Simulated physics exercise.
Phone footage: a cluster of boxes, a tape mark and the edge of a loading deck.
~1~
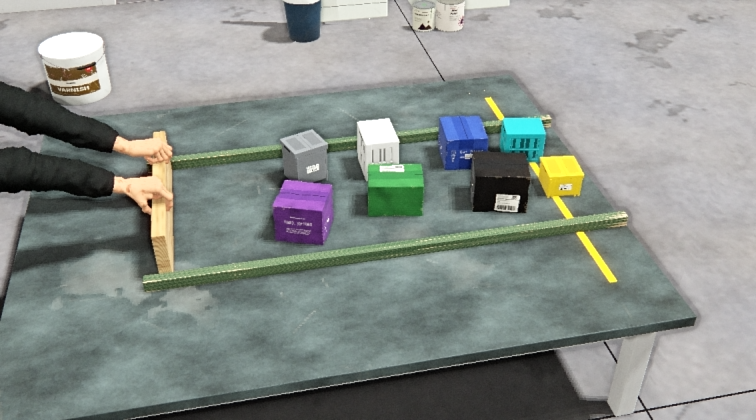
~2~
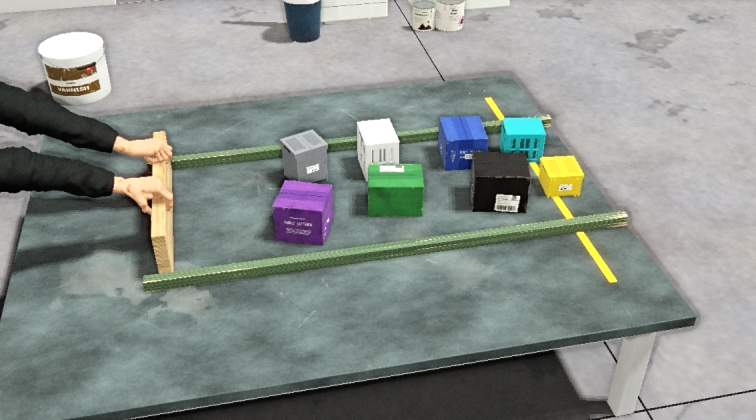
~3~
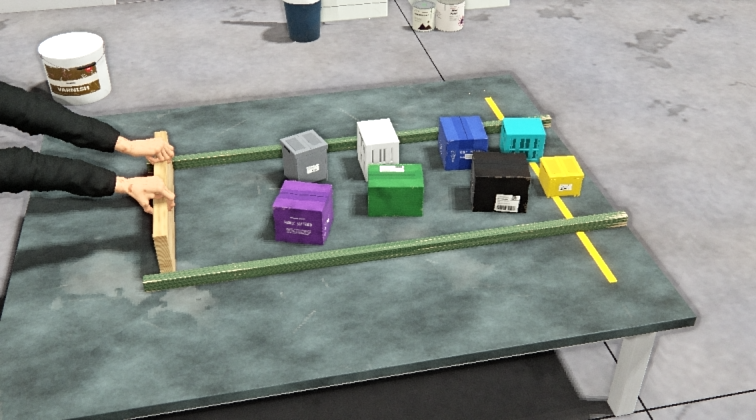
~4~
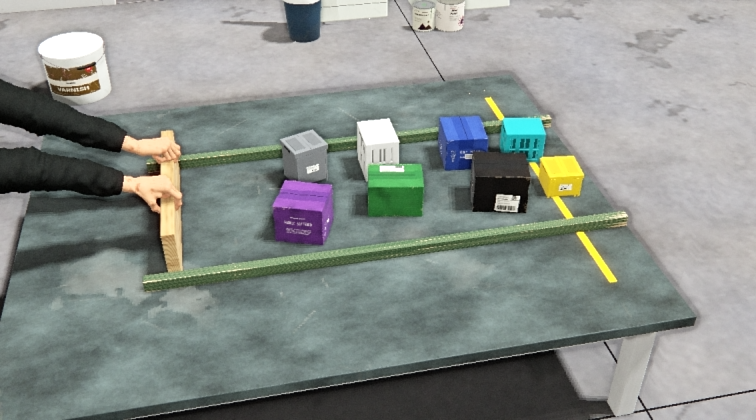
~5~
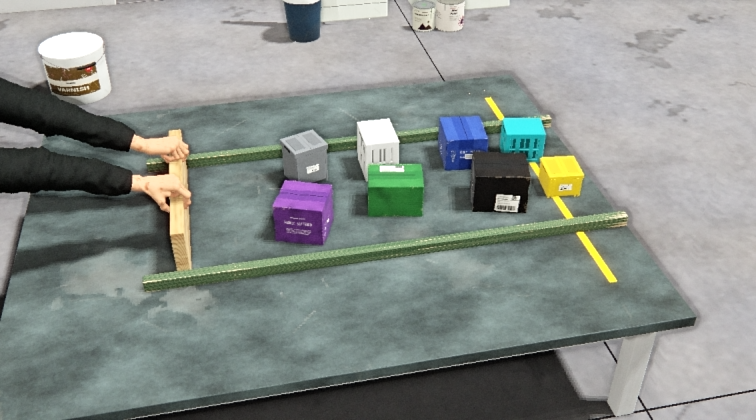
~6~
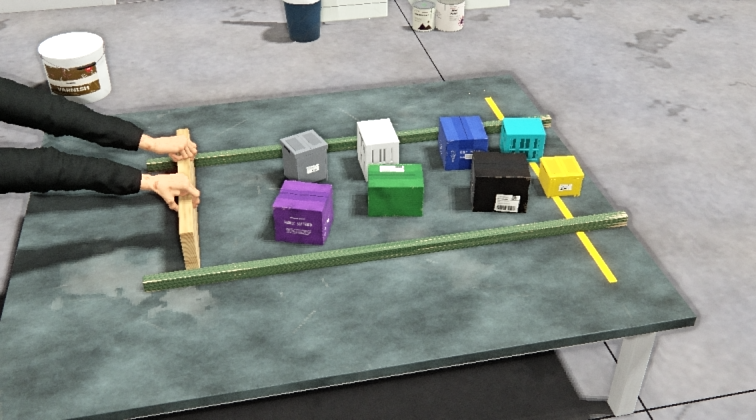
On a dark tabletop in a room with a concrete floor, two hands slid a wooden plank slightly to the right between two green rails, while the colourful boxes near the yellow tape stayed still.
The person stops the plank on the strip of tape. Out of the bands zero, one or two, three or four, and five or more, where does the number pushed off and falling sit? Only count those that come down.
It sits at five or more.
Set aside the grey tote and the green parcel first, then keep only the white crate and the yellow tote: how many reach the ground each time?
4 in the first try, 4 in the second.
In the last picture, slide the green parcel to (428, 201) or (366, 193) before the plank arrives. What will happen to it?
The green parcel ends up below at the first spot and ends up below at the second.
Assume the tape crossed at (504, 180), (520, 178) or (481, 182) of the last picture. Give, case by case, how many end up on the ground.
4, 4, 3.
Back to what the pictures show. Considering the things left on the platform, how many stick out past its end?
The count is 0.
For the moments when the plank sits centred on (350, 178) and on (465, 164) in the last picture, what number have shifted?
The count is 4 at the first point and 8 at the second.
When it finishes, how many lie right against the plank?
It ends up touching 2.
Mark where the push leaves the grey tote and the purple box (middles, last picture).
Final spots - grey tote (544, 135), purple box (576, 174).
Soon after, none off yet; yellow tote at rest near (560, 177); turquoise crate at rest near (522, 140); black parcel at rest near (499, 182).
In the end, the number that fall off is five or more; gone, white crate, green parcel, blue parcel, black parcel, turquoise crate and yellow tote.
